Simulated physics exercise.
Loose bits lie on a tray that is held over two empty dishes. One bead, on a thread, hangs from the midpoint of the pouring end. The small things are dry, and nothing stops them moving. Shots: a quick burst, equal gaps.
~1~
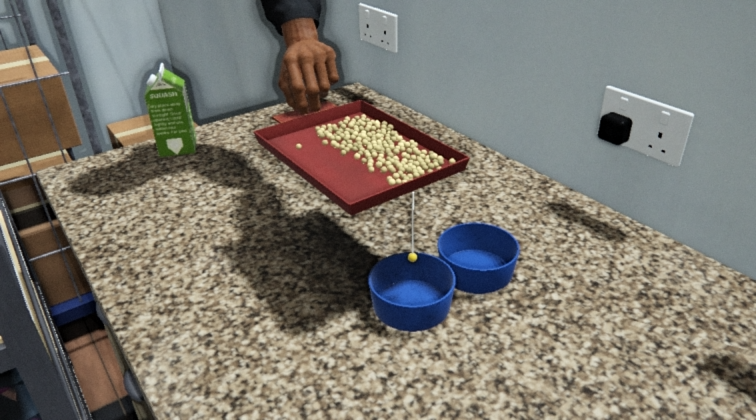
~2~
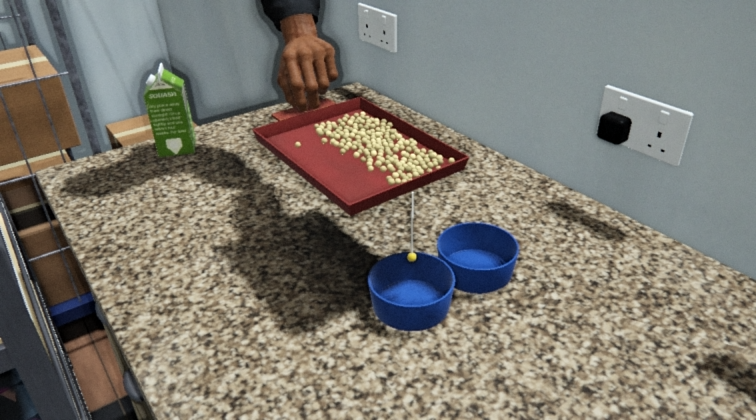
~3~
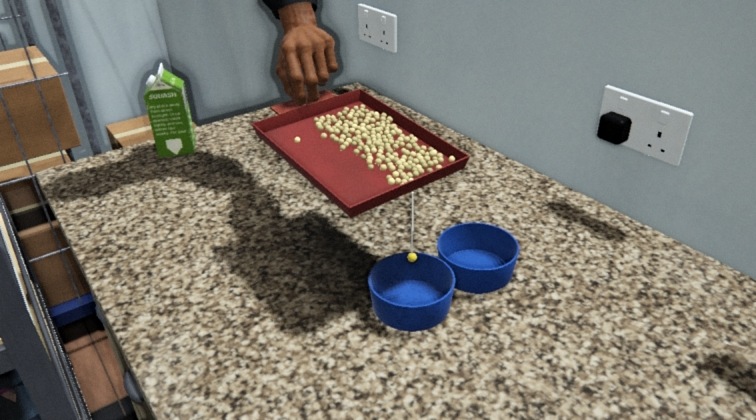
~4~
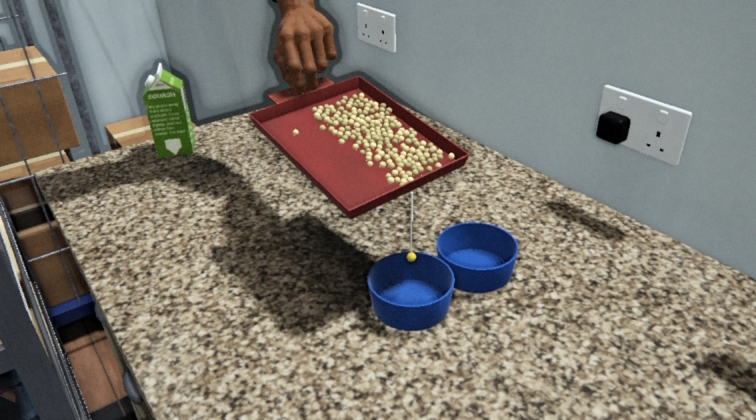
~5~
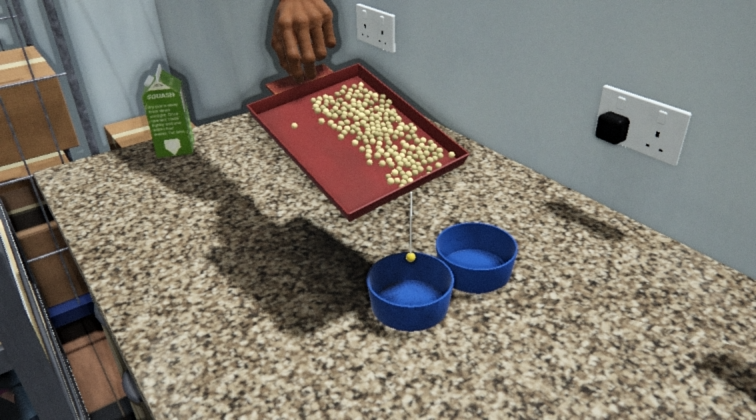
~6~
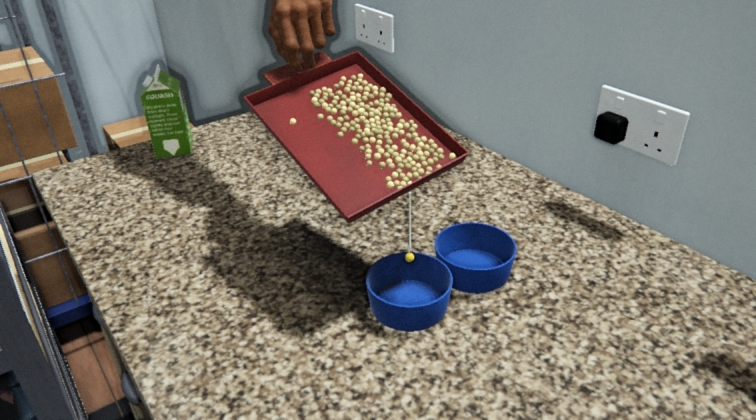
Red tray of pale soya beans slowly tilting in a hand above two blue dishes, its back edge rising, beans shifting slightly.
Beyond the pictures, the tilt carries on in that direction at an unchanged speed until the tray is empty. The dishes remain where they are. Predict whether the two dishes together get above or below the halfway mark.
Below.
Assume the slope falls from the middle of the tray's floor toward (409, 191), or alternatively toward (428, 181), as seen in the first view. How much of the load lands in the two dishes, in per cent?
For the first aim it is 60 in a hundred, for the second 90 in a hundred.
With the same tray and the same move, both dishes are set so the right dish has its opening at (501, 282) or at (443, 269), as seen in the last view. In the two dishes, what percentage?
First try: Roughly 10 per cent; second try: Roughly 100 per cent.
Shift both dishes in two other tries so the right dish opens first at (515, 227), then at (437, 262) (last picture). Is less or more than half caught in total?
Short of half and then the bulk of it.
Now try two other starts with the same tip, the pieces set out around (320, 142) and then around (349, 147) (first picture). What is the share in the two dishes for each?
About 20 % and 20 %.
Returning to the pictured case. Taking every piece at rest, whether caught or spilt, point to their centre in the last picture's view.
The centre comes to rest close to (364, 338).
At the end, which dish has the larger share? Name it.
The one that comes out ahead is the leftward one.
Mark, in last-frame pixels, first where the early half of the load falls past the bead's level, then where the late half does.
For the early half I get (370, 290), and for the late half (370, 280).
Soon, tray tipped steeply; most on the tray; a stray few in the left dish; a stray few outside both; a small part in the air.
A while on, tray tipped right over; about a third on the tray; a small part in the left dish; about a quarter outside both; about a quarter in the air.
Towards the end, tray tipped past a quarter turn; about a third in the left dish; about two thirds outside both.
Finally, tray tipped past a quarter turn; about a third in the left dish; none in the right dish; about two thirds outside both.
